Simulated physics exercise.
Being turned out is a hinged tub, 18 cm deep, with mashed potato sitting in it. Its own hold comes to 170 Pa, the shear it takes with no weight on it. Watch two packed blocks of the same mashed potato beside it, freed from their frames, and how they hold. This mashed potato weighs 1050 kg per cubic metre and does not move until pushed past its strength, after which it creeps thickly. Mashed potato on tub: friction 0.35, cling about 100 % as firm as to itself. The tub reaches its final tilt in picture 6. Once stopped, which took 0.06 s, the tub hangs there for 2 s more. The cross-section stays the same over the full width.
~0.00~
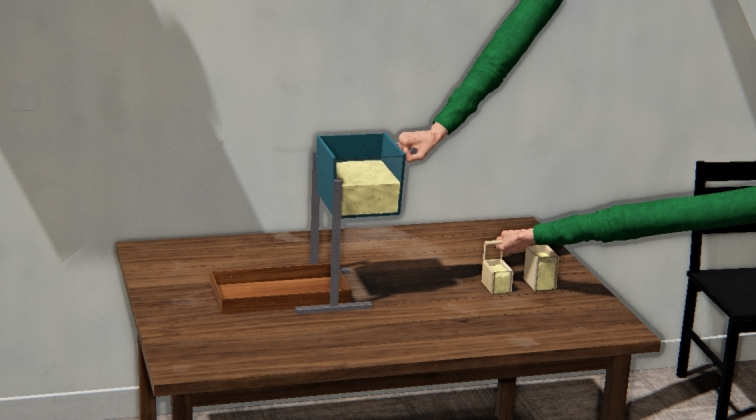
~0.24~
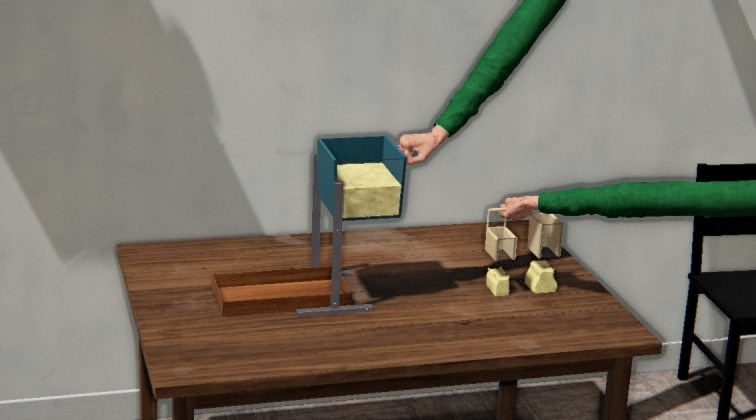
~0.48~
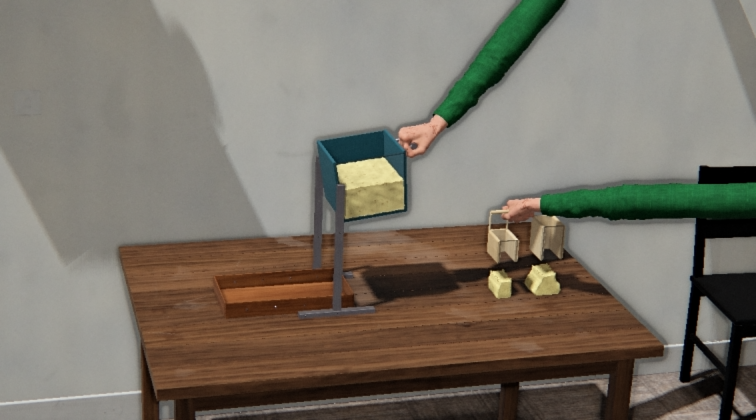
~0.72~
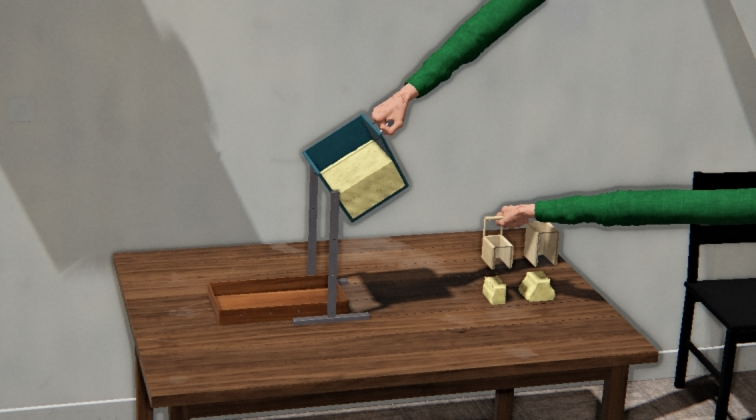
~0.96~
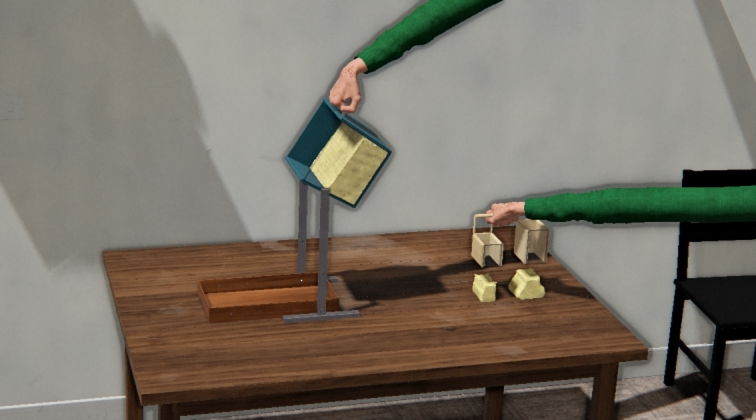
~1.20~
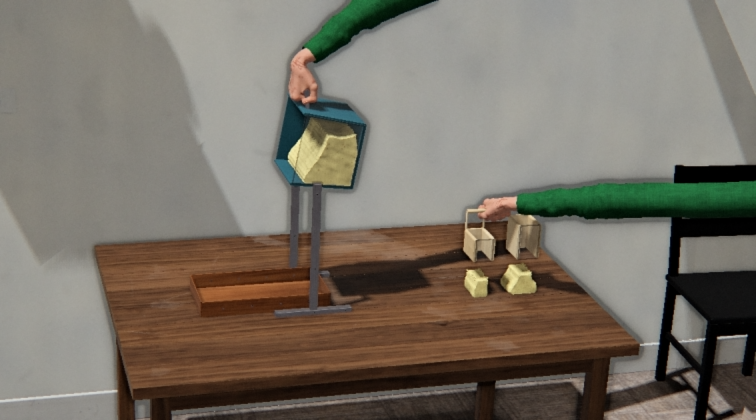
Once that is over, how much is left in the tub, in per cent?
85 %.
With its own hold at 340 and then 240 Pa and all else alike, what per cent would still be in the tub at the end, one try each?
First 100 %, second 100 %.
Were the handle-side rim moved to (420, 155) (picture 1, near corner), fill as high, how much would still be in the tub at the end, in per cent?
Near 65 per cent.
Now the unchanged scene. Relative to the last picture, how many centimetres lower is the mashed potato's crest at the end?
About 5 cm.
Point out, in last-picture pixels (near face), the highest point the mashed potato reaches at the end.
It ends up highest close to (335, 152).
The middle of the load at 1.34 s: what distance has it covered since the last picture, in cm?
I'd put the distance at about 3 centimetres.
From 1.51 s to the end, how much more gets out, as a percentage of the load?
My estimate is near 10 in a hundred.
After 1.34 s, the tub is at 80 degrees and holds 100 %.
After 1.51 s, the tub is at 80 degrees and holds 96 %.
After 1.68 s, the tub is at 80 degrees and holds 91 %.
After 1.85 s, the tub is at 80 degrees and holds 88 %.
After 3.20 s, the tub is at 80 degrees and holds 85 %.
